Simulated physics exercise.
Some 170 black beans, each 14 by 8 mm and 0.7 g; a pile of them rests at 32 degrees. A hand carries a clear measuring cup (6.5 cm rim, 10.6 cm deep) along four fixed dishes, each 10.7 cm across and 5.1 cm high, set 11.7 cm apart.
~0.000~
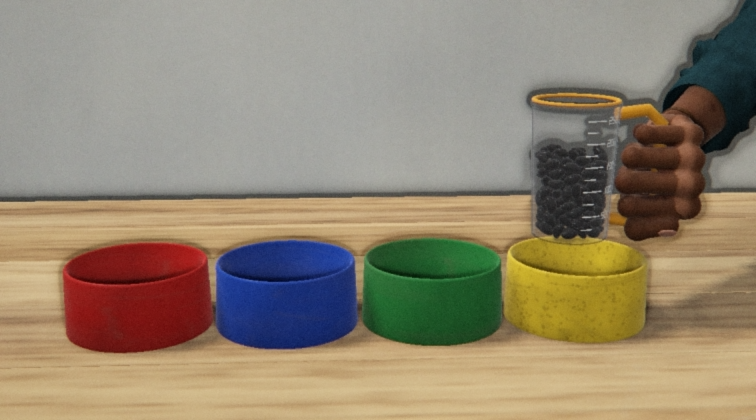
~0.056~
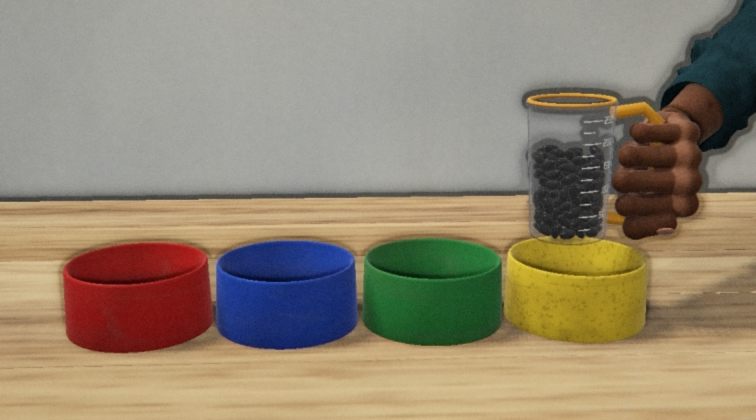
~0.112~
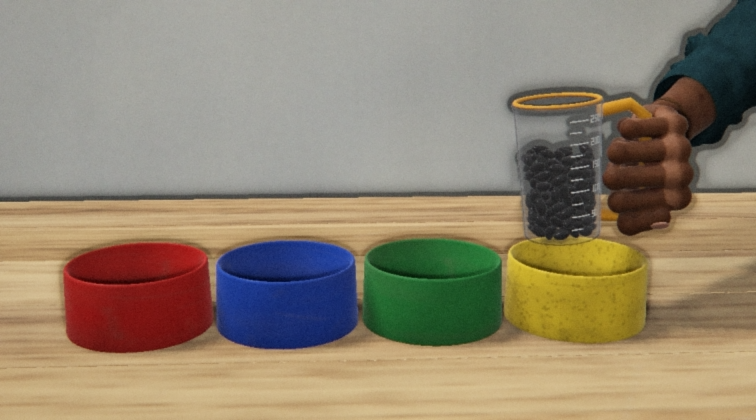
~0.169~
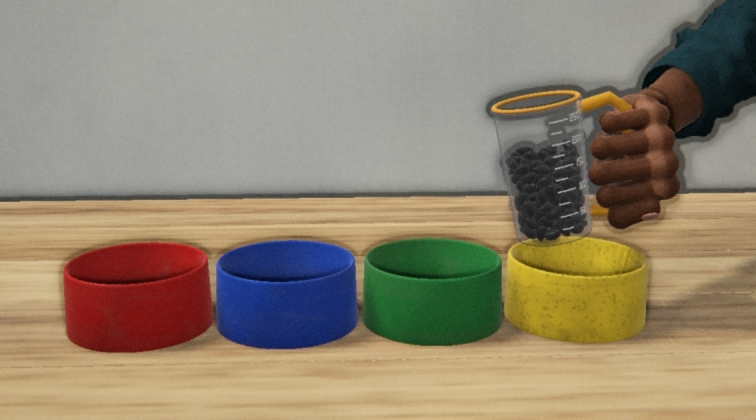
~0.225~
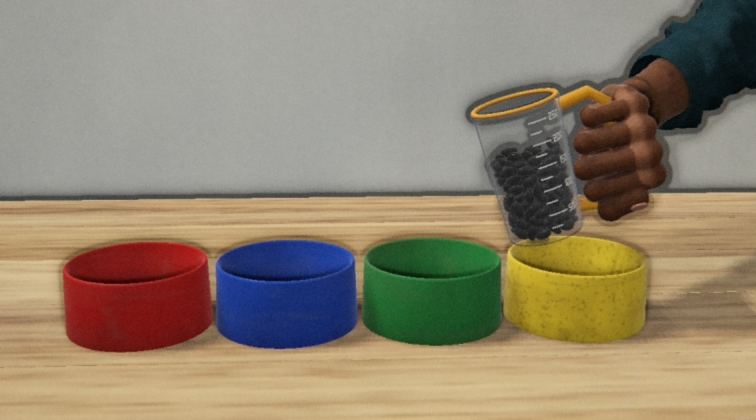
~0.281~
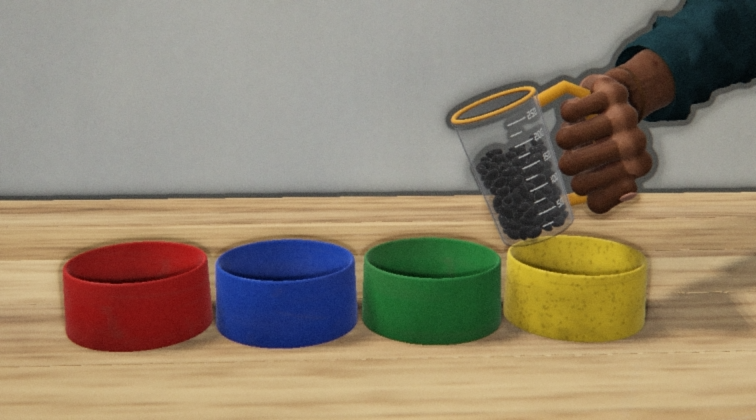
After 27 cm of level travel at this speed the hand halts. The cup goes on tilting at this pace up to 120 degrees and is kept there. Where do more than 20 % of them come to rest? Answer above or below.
Red above, blue below, green below, yellow below, counter below.
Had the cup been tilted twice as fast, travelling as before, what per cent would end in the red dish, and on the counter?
Red 0; counter 0.
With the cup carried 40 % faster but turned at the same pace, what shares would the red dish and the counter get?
In that case red 100, counter 0.
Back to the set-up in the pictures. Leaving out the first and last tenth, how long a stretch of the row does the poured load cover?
Some 6 cm.
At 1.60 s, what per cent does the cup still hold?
About 0 per cent.
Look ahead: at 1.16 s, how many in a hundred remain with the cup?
About 95 per cent.
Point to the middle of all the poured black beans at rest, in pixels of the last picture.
At about (130, 304).
After 0.81 s, tilt 74 degrees; cup holds 100 %.
After 1.16 s, tilt 108 degrees; cup holds 95 %.
After 1.60 s, tilt 120 degrees; cup holds 0 %, red 95 %.
At rest (2.2 s), red 95 %, blue 0 %, green 0 %, yellow 0 %, counter 5 %.
